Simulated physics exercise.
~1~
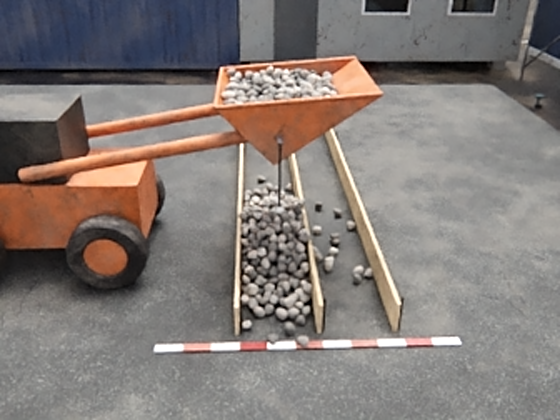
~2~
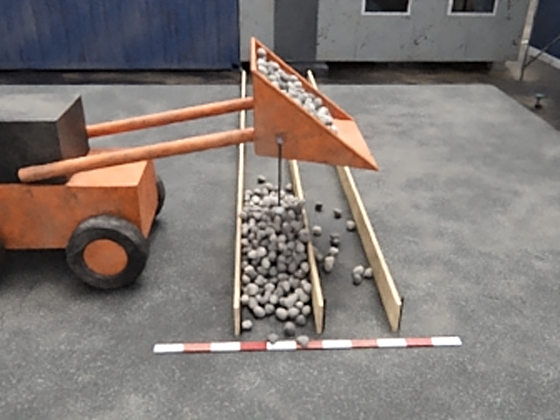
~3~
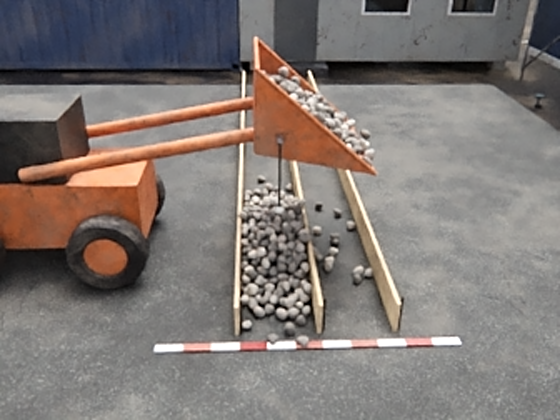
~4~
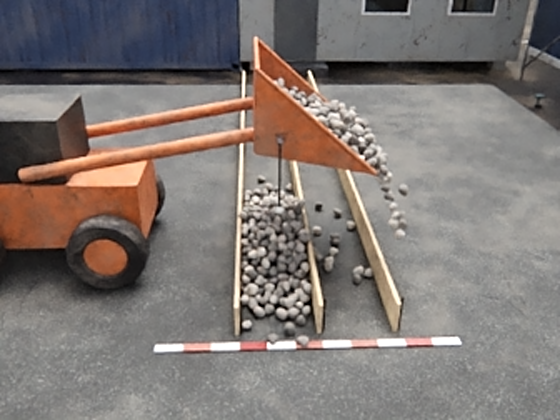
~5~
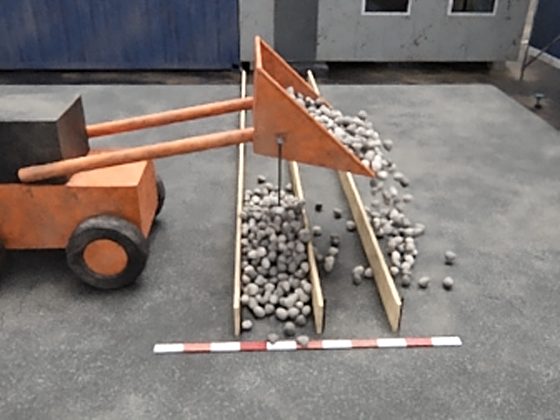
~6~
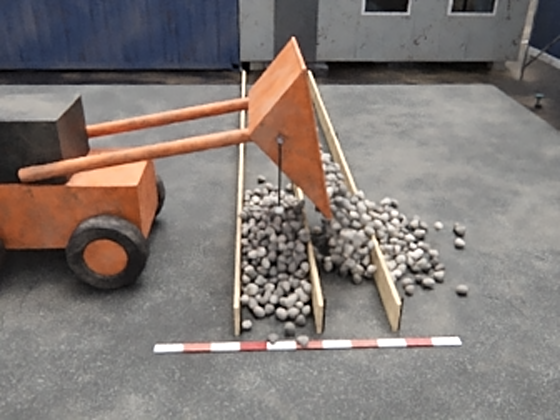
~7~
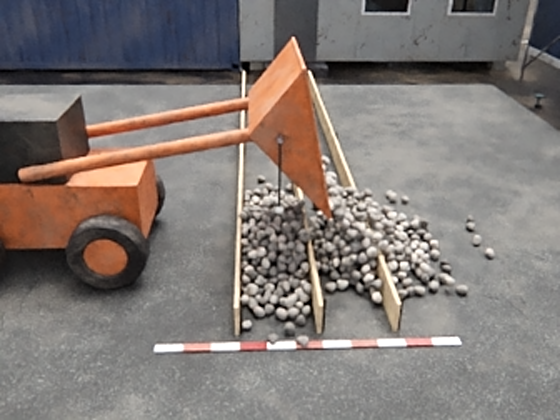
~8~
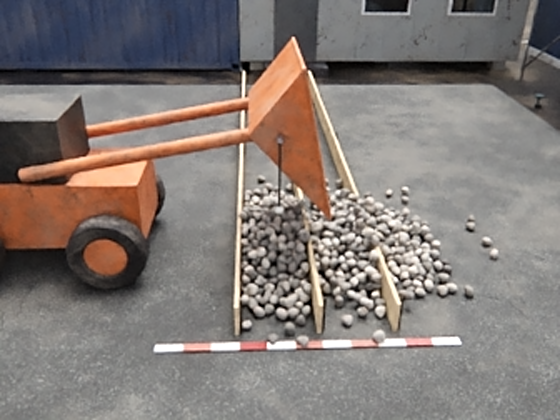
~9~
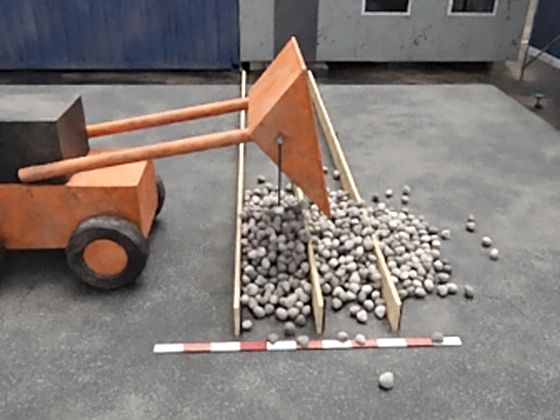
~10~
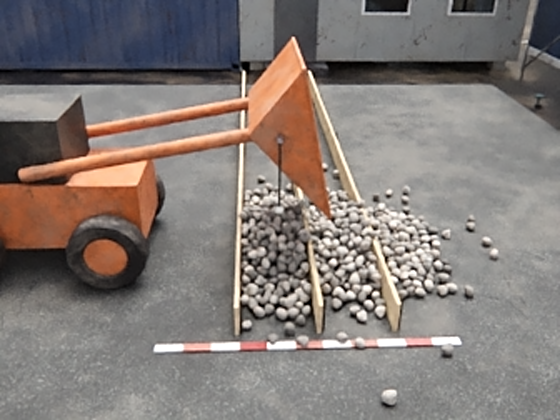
An orange loader with a black top and dark wheels stands at the left of a grey paved yard, seen from slightly above, with blue and grey walls behind. Its raised bucket is full of rounded grey stones, while an earlier heap lies between the left and middle of three wooden boards, behind a red and white striped strip. The bucket tips down to the right, and stones slide over its lip. It pauses, then tips steeply, pouring the rest around the right board. The stones spread on both sides, a few roll forward past the strip, and the bucket stays down, emptied.
